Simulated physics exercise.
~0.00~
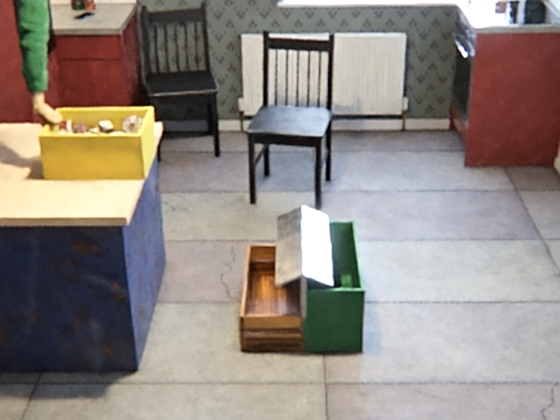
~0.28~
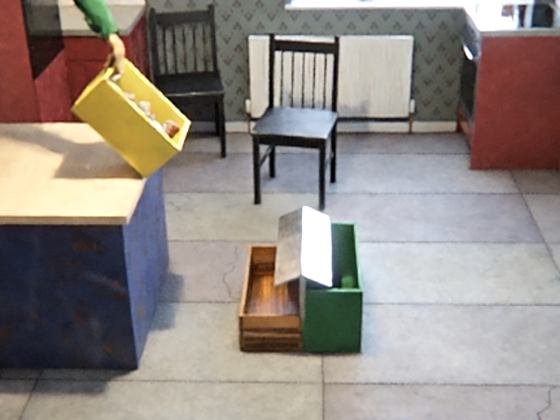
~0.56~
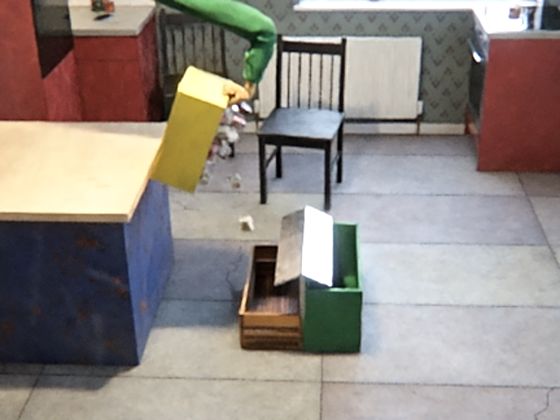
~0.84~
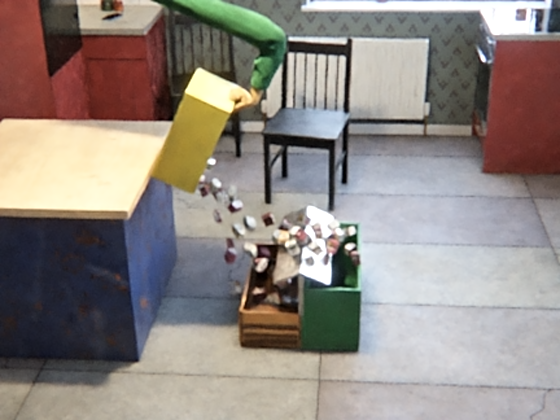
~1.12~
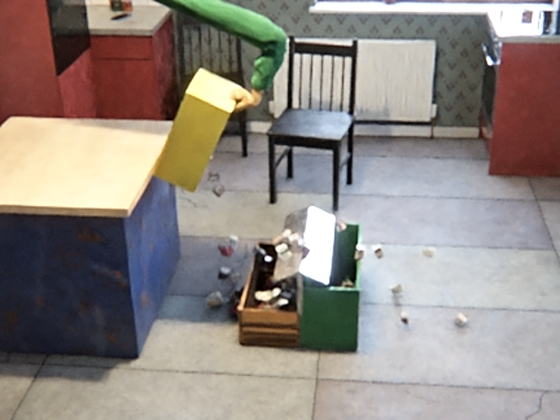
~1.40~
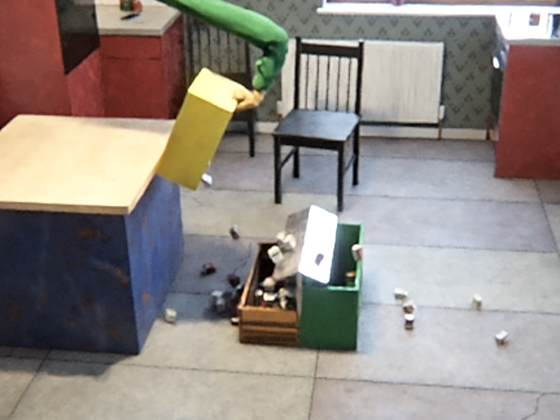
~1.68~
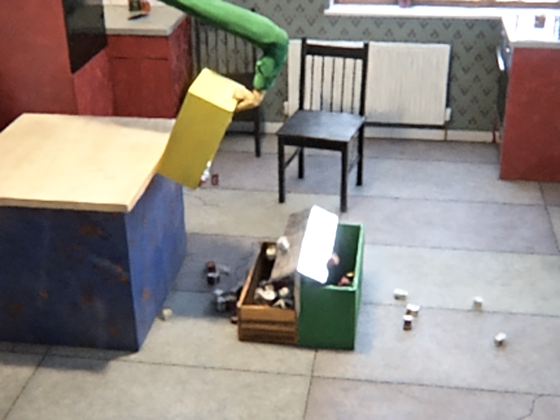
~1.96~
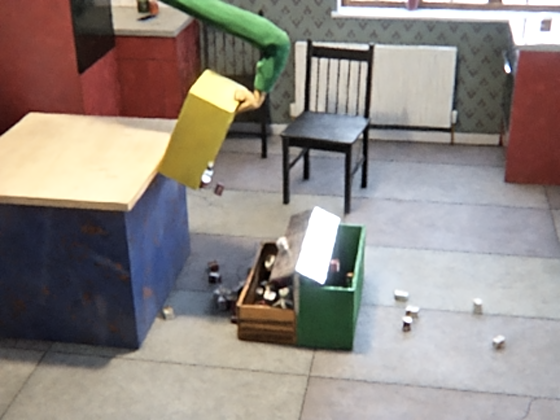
In this clip, a green-sleeved arm tips a yellow crate on a bench until small cartons pour toward a wooden bin and green trough with a roof-shaped splitter; many land in the bin, fewer in the trough, and others scatter on the floor on both sides.
